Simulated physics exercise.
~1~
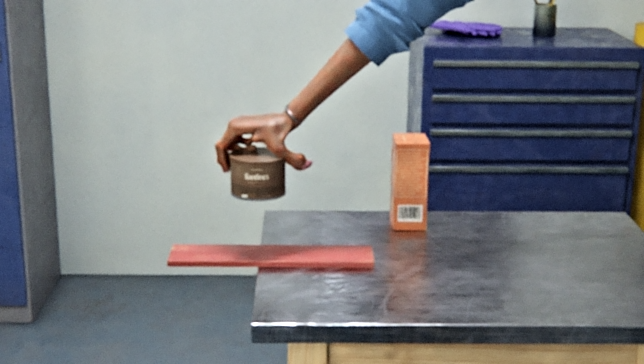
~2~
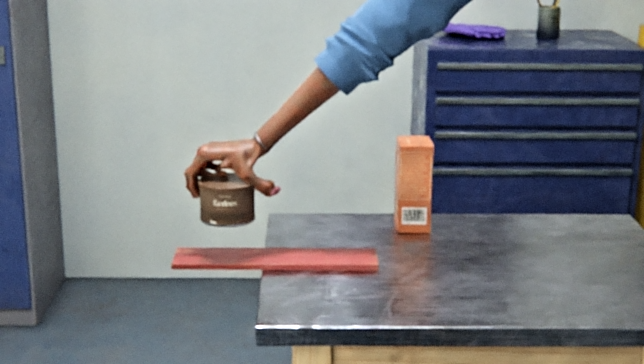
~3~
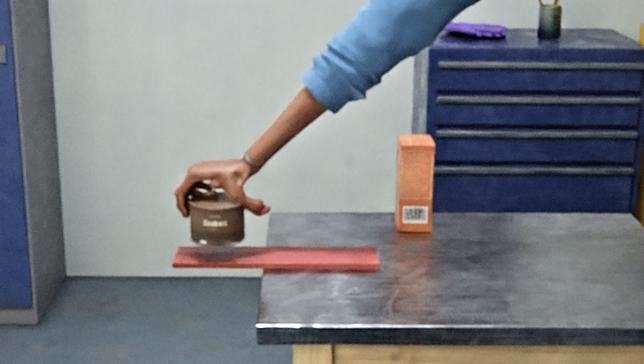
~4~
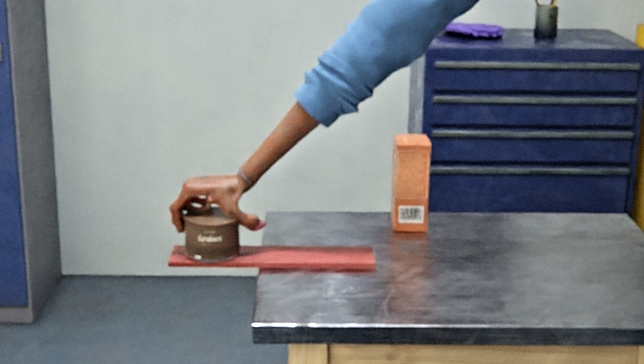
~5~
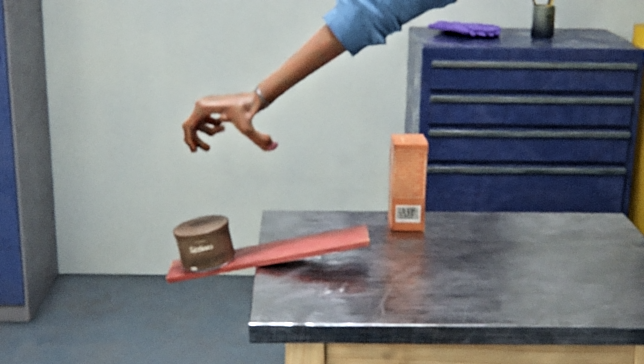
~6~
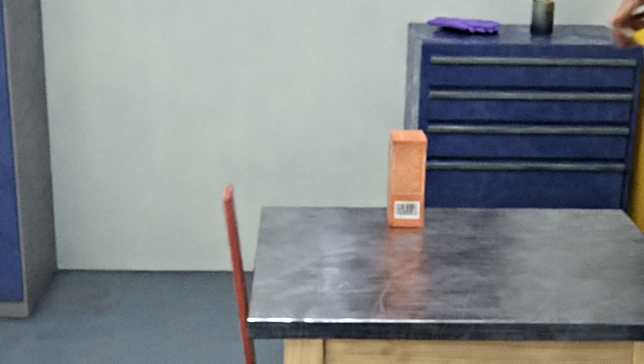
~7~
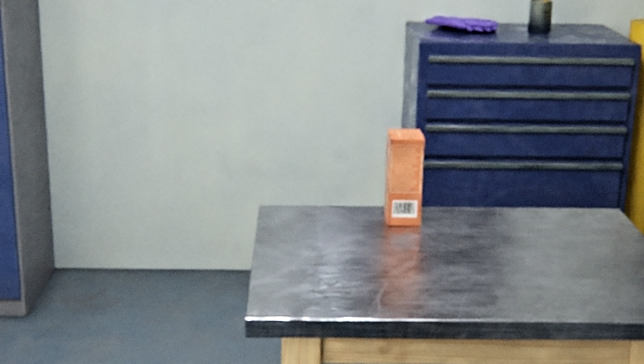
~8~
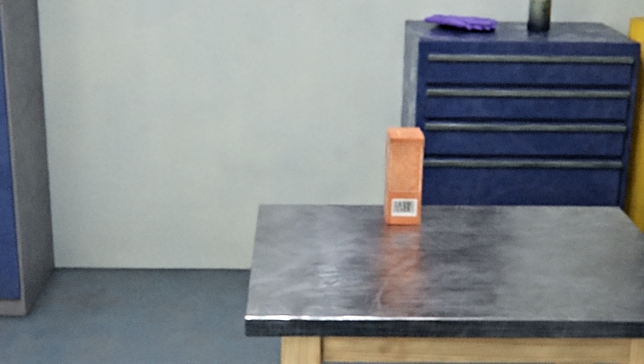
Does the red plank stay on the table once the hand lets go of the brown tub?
No, the plank tips down at its overhanging end and goes off the left edge of the table. The brown tub goes with it, leaving only the orange carton on the table.
